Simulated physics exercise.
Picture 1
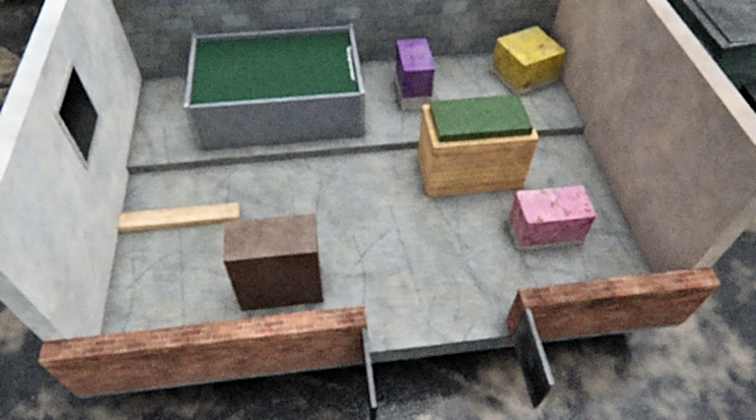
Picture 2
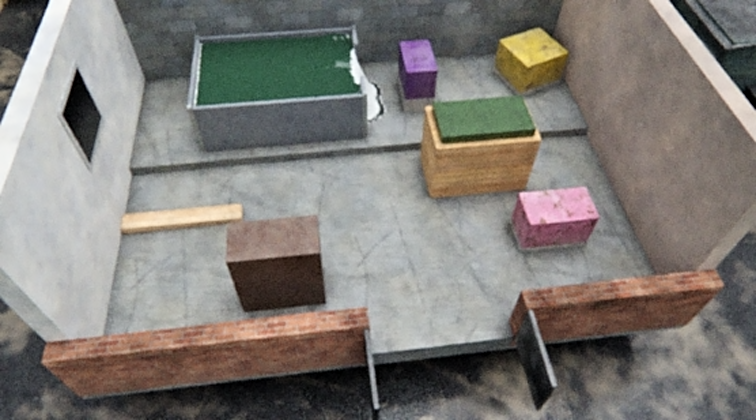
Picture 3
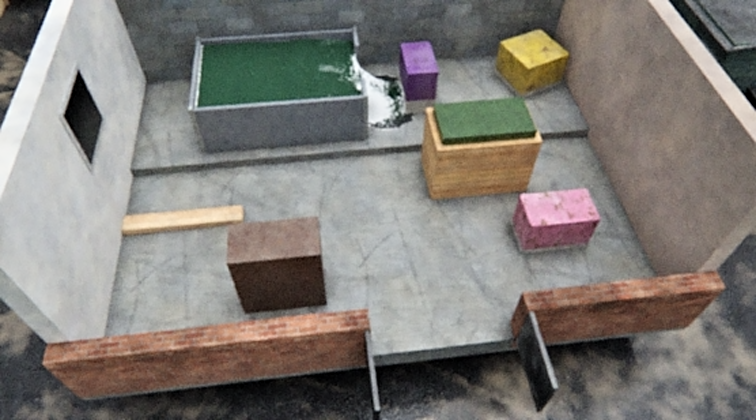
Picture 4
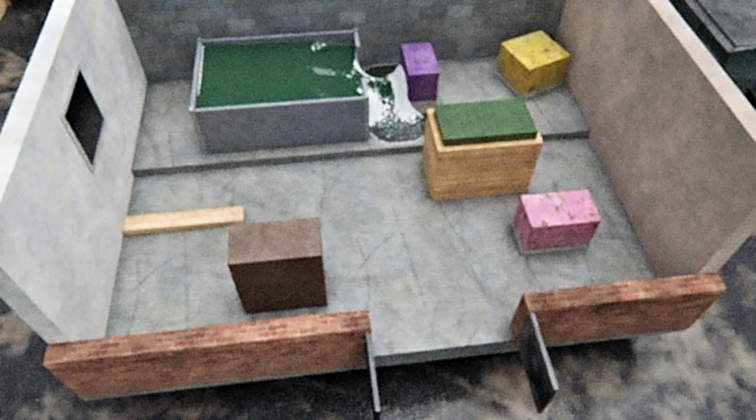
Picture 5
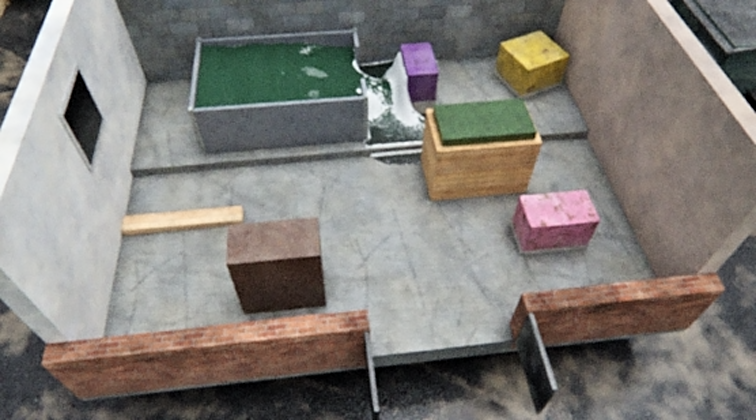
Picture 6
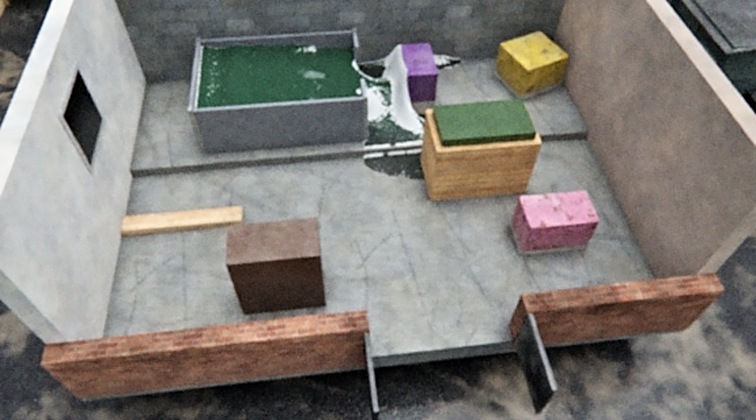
Green water pours through a gap at the right side of a grey tank, splashes white beside the purple crate, then spreads across the upper floor and over the step's edge onto the lower floor near the green-topped block.
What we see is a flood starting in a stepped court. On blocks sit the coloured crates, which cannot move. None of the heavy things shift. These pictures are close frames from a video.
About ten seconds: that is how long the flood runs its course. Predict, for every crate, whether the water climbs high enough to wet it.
My prediction: The yellow crate gets wetted; the purple crate gets wetted; the pink crate gets wetted.
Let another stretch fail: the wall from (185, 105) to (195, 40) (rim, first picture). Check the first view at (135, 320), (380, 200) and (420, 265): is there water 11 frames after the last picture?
Point one: Reached. Point two: Not reached. Point three: Not reached.
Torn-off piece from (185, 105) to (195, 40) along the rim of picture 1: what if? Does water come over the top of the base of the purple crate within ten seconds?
Note: Purple crate stays out of reach.
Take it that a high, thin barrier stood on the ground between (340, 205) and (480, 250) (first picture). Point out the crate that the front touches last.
It's the crate marked pink.
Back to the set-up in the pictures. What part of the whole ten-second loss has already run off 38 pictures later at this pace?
Around 70 per cent.
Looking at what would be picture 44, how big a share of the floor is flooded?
Close to 85 in a hundred, I think.
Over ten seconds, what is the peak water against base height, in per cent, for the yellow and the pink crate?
Around 320 in a hundred for the first and 230 in a hundred for the second.
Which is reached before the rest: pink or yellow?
First comes the crate marked yellow.
A moment on, water covers 25 % of the floor; the yellow crate water round its plinth, the purple crate water round its plinth, the pink crate not reached.
Next, water covers 45 % of the floor; the yellow crate water round its plinth, the purple crate water round its plinth, the pink crate not reached.
Then, water covers 60 % of the floor; the yellow crate water round its plinth, the purple crate water round its plinth, the pink crate water round its plinth.
Later, water covers 85 % of the floor; the yellow crate water round its plinth, the purple crate water round its plinth, the pink crate water round its plinth.
In the end, water covers 95 % of the floor; the yellow crate was topped, the purple crate was topped, the pink crate was topped.
